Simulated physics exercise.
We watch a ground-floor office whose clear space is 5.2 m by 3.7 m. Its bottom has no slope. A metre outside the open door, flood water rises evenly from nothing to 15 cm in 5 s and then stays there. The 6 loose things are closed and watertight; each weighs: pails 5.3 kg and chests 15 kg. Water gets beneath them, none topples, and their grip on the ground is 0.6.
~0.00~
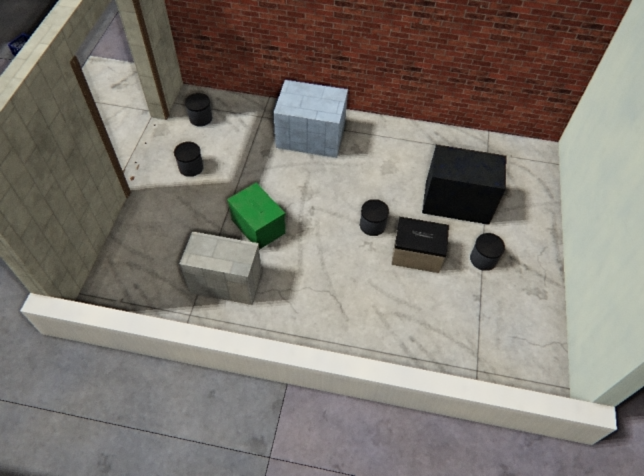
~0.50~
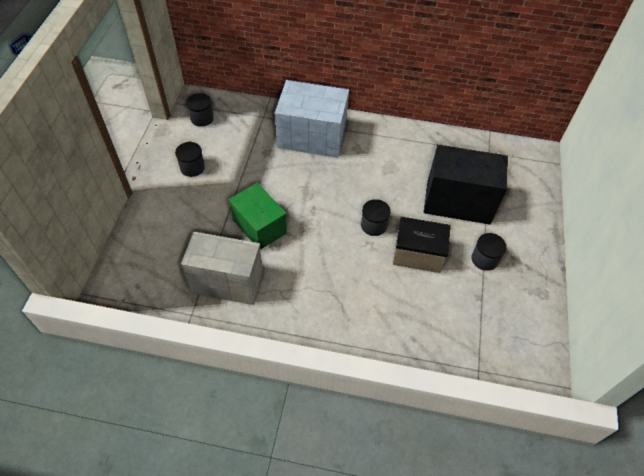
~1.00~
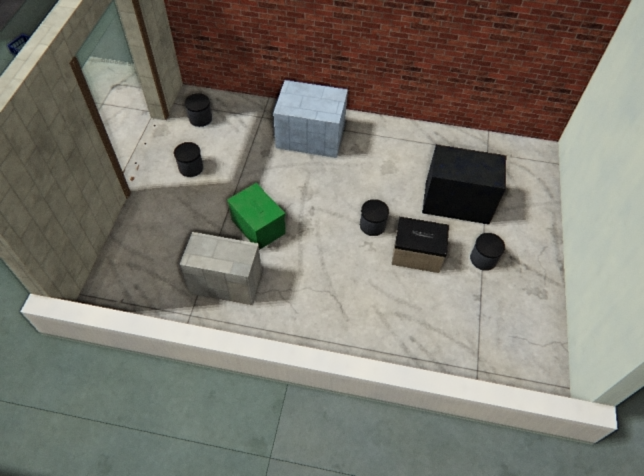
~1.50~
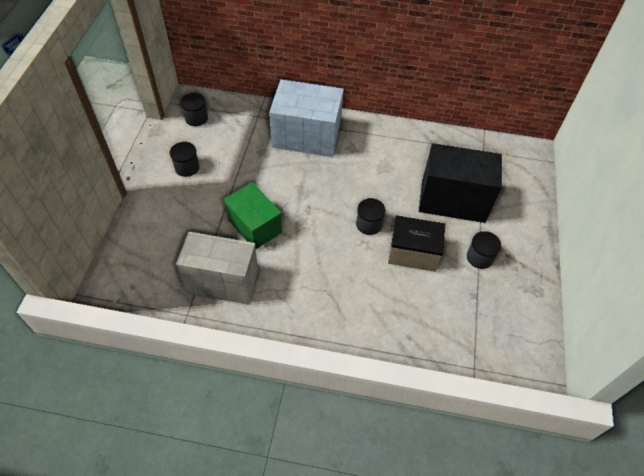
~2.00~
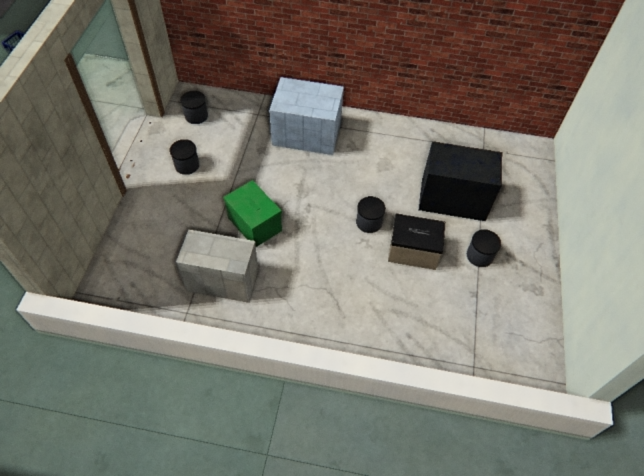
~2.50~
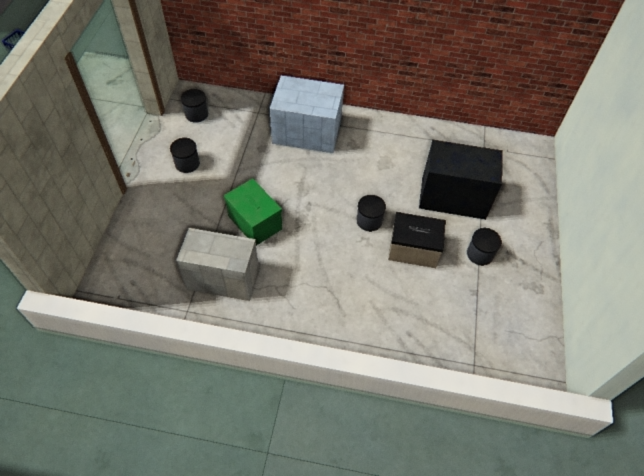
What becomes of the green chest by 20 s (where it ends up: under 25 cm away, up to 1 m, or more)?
The green chest travels far.
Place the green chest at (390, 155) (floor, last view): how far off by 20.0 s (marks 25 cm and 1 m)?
It slides a little.
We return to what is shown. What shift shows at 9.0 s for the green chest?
Roughly 0 cm by then.
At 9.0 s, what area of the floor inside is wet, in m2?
About 15 m2.
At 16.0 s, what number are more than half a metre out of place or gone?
I count 4.
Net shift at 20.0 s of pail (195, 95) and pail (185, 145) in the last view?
In turn: 100 cm, 300 cm.
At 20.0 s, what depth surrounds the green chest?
Roughly 11 cm.
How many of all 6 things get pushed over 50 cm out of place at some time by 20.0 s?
6 of them.
After 4.0 s the green chest is near (253, 202), 0.0 m from its start, aground; 0 afloat.
After 9.0 s the green chest is near (253, 202), 0.0 m from its start, aground; 0 afloat.
After 16.0 s the green chest is near (383, 222), 1.5 m from its start, afloat; 6 afloat.
After 20.0 s the green chest is near (543, 224), 3.2 m from its start, afloat; 6 afloat.
